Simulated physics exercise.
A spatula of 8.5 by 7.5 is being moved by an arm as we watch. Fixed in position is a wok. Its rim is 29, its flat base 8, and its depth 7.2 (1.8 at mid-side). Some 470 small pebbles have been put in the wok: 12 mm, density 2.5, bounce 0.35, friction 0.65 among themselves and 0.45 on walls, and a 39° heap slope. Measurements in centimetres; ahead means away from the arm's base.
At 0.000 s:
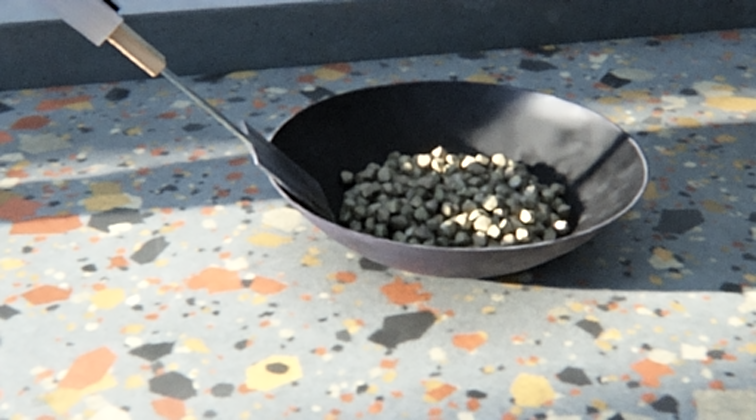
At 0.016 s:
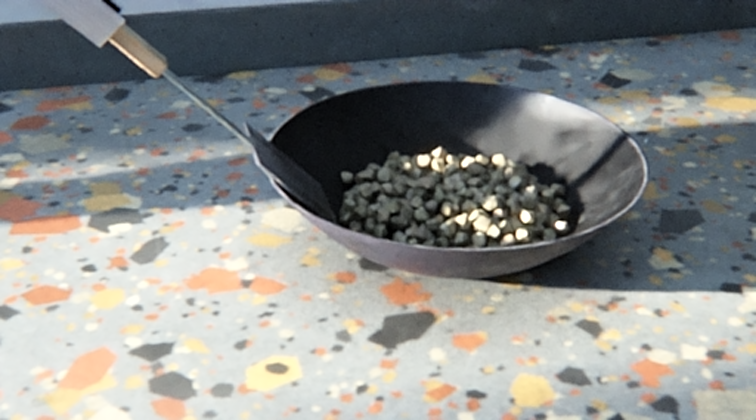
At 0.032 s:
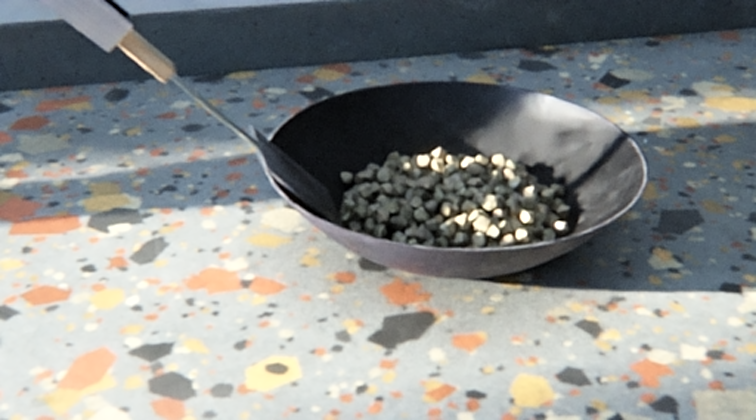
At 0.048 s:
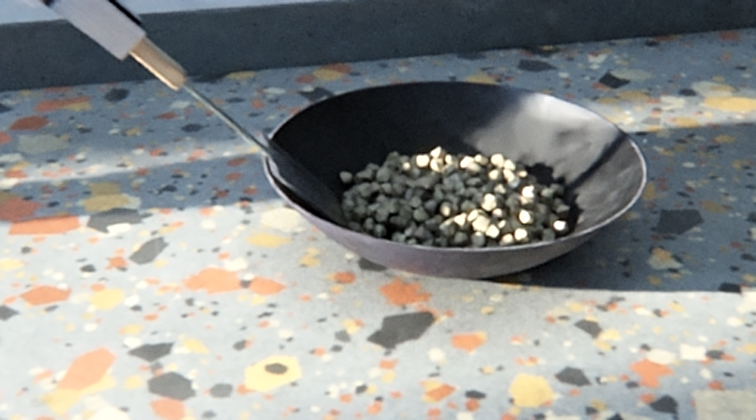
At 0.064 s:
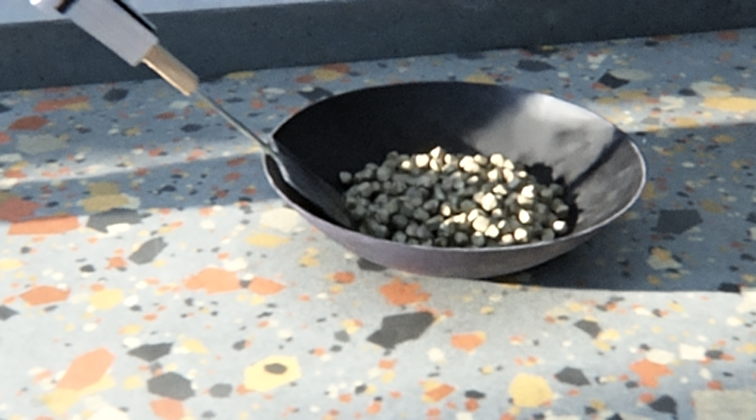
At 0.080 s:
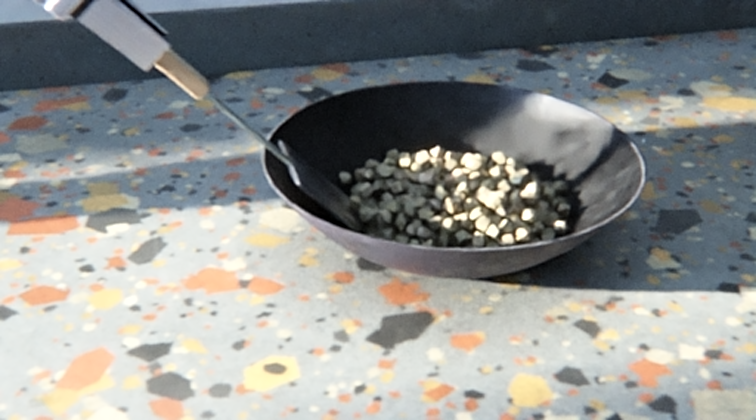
The footage shows a dark wok of small pebbles on a speckled terrazzo surface as an arm moves a dark spatula slowly down and right inside its left side, and the pebbles shift slightly.
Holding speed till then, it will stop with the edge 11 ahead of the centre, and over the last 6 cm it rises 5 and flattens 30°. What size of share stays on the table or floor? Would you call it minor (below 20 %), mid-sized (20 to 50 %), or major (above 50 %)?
I would call it mid-sized.
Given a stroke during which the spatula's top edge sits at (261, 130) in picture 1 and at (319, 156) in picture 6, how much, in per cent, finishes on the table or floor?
Roughly 35 percent ends up there.
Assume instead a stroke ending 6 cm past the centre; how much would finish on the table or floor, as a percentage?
About 0 %.
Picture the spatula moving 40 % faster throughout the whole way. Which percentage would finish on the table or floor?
Around 35 per cent would finish on the table or floor.
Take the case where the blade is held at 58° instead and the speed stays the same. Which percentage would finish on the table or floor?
Estimate: Approx. 25 %.
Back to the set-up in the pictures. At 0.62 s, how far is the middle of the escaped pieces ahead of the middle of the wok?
I'd put it at some 20 centimetres.
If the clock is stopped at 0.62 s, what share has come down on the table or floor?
Close to 20 per cent of the load.
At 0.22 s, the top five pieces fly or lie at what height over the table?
Estimated height above table: Approx. 7 cm.
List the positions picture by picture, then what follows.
In the first picture, spatula top edge at (249, 141), sloping 47°; upper third of the load around (451, 194), from x 345 to 565, top at y 155; 473 in the wok.
In the second picture, spatula top edge at (250, 142), sloping 47°; upper third of the load around (450, 194), from x 345 to 565, top at y 155.
In the third picture, spatula top edge at (257, 146), sloping 47°; upper third of the load around (450, 194), from x 345 to 565, top at y 155.
In the fourth picture, spatula top edge at (268, 152), sloping 47°; upper third of the load around (450, 194), from x 345 to 560, top at y 155.
In the fifth picture, spatula top edge at (278, 157), sloping 47°; upper third of the load around (449, 194), from x 345 to 560, top at y 155.
In the sixth picture, spatula top edge at (288, 161), sloping 47°; upper third of the load around (451, 191), from x 345 to 565, top at y 155; 473 in the wok.
By 0.22 s, sloping 47°, highest piece 7 above the table; 473 in the wok.
By 0.35 s, sloping 39°, highest piece 10 above the table; 462 in the wok, 11 on the blade or in flight.
By 0.62 s, sloping 17°, highest piece 10 above the table; 331 in the wok, 105 on the table or floor, 37 on the blade or in flight.
By 1.67 s, sloping 17°, highest piece 6 above the table; 330 in the wok, 143 on the table or floor.
Final count, 330 in the wok, 143 on the table or floor. That is 30 % on the table or floor.
